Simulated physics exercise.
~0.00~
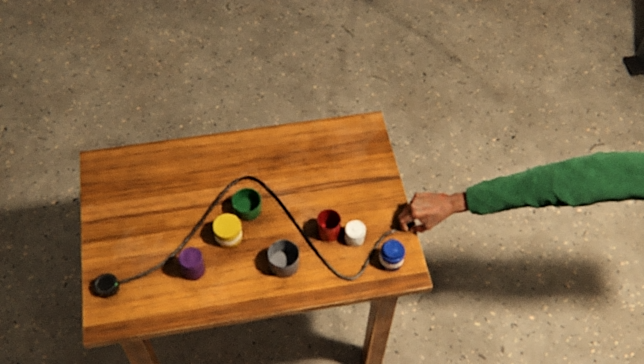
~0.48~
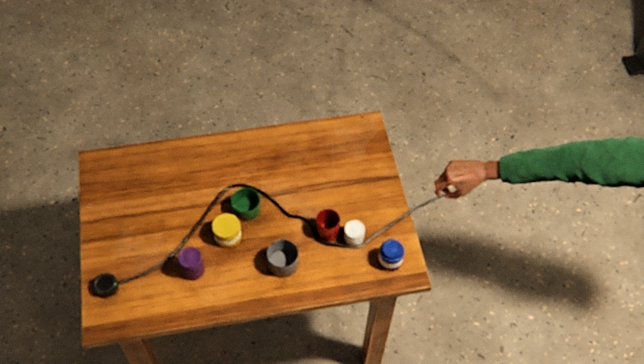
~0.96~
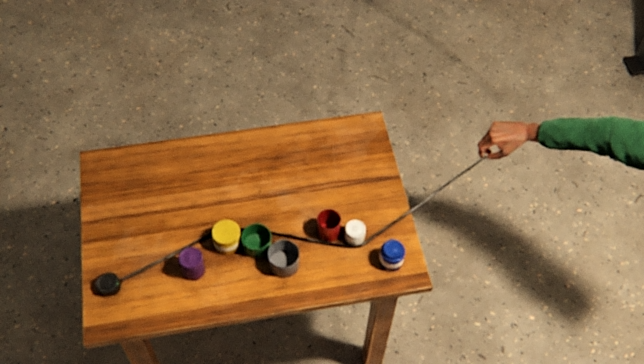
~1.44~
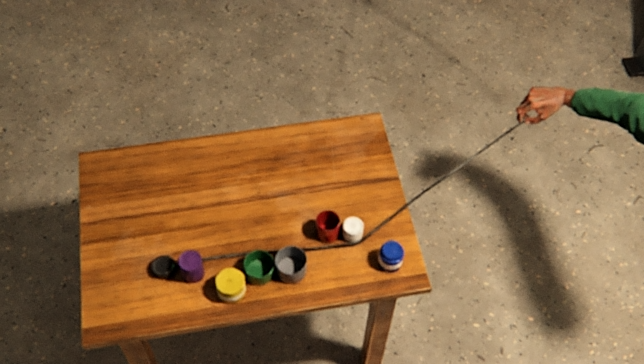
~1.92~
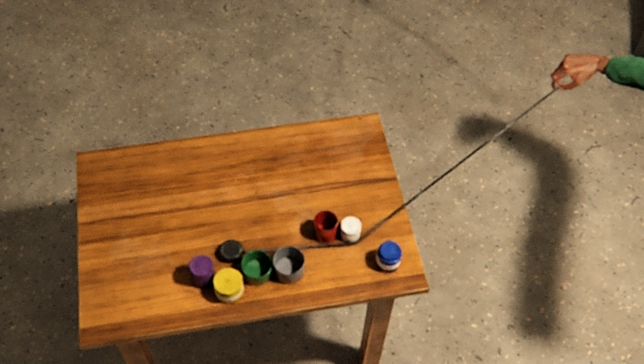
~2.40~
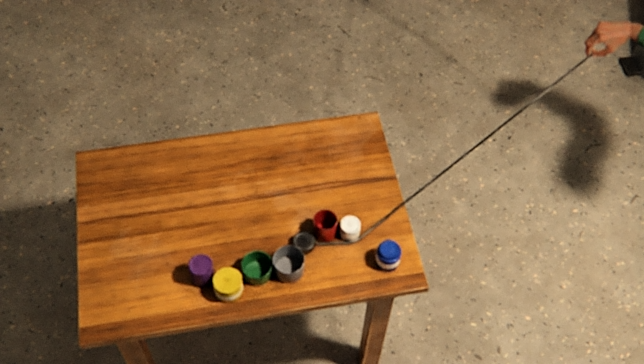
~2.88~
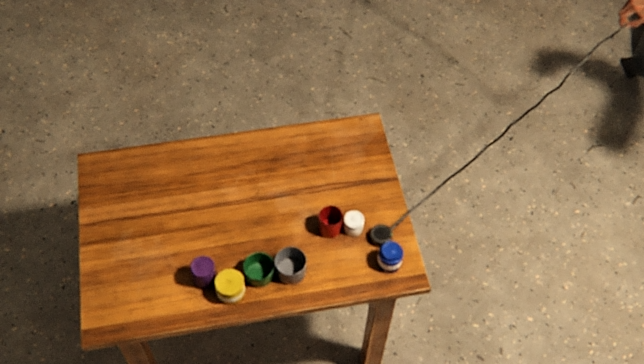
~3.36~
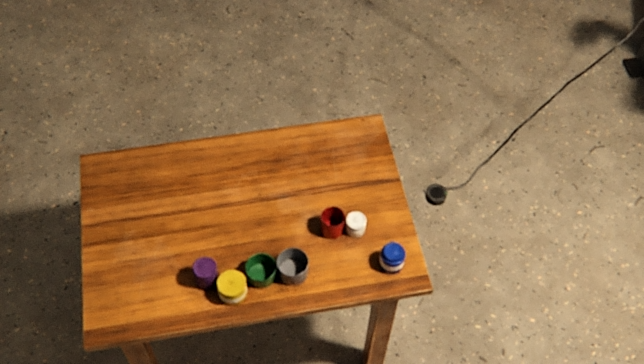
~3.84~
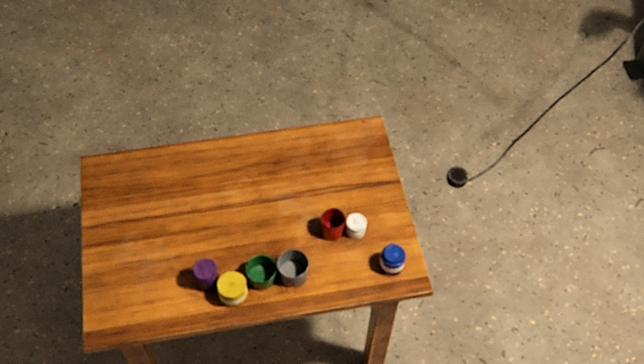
A hand pulls a black cable rightward, shifting several containers before its reel leaves the table.
